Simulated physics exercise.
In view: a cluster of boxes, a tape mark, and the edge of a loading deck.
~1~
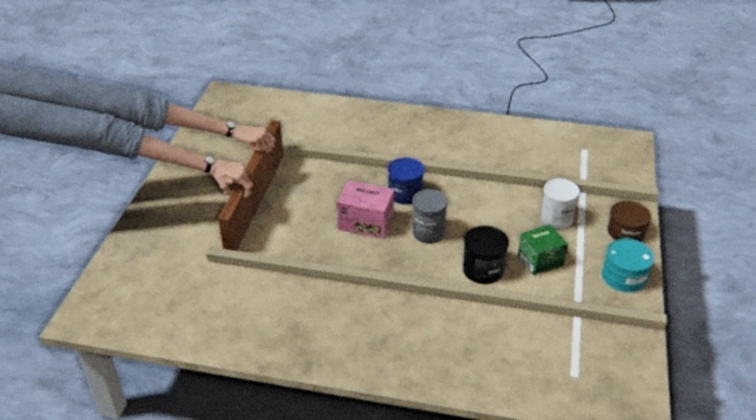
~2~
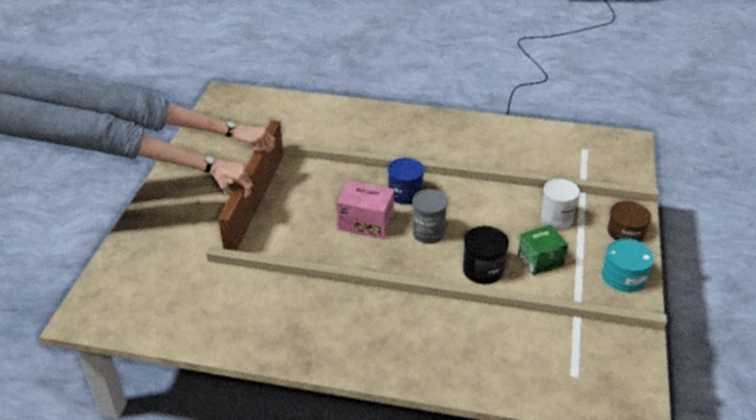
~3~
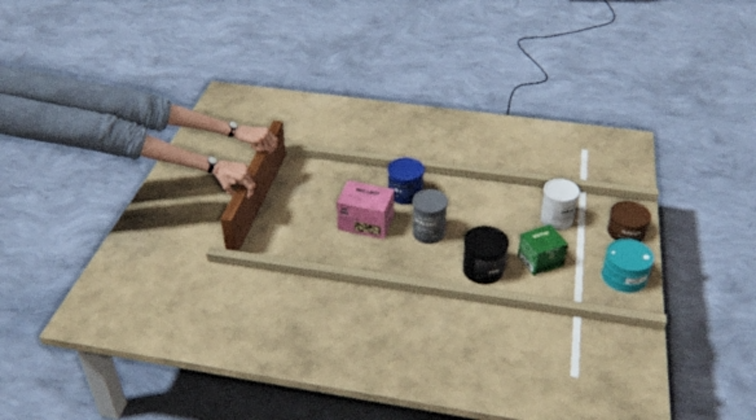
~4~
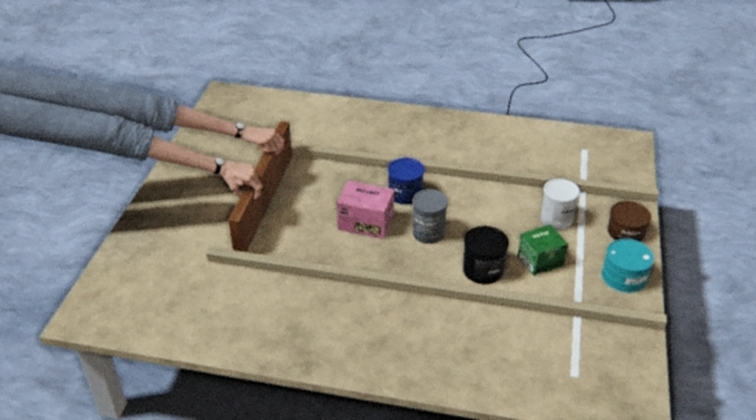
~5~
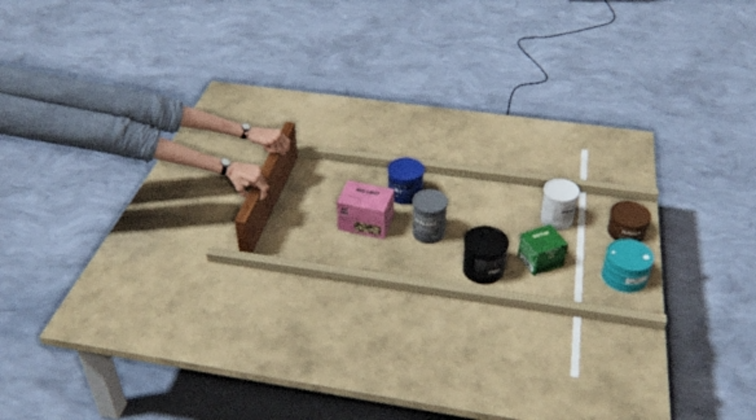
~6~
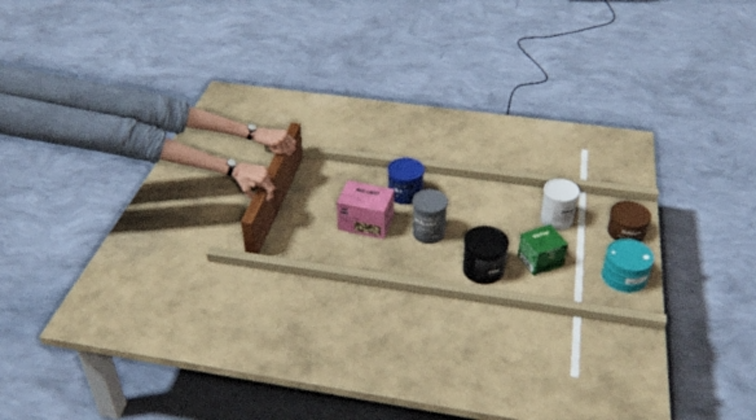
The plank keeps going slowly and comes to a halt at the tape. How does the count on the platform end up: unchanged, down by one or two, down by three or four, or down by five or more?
Seems the ones that don't stay up number one or at most two, for sure.
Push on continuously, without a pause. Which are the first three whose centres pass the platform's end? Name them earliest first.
It goes the turquoise canister, after that the brown pail, and after that the grey pail.
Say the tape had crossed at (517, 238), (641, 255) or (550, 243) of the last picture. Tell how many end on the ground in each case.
Try 1: 0; try 2: 7; try 3: 0.
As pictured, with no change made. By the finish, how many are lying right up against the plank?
The answer is 3.
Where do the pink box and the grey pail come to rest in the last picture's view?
Final positions: Near (608, 241); near (653, 244).
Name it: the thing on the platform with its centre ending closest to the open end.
The grey pail ends nearest.
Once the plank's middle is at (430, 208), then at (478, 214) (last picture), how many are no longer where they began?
Counts: 3, 5.
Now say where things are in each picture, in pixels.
In the first picture, brown pail (629, 223); turquoise canister (627, 266); white pail (559, 205); plank (254, 184); tape (580, 247).
In the second picture, turquoise canister (627, 266); plank (254, 184).
In the third picture, white pail (559, 205); pink box (366, 210).
In the fourth picture, brown pail (629, 223); black pail (485, 255).
In the fifth picture, turquoise canister (627, 266); green box (543, 250).
In the sixth picture, brown pail (629, 223); turquoise canister (627, 266); white pail (559, 205); plank (275, 187); tape (580, 247).
Soon after, none off yet; brown pail at rest near (629, 223); turquoise canister at rest near (627, 266); white pail at rest near (559, 205).
In the end, the number that fall off is one or two; gone, turquoise canister and brown pail.
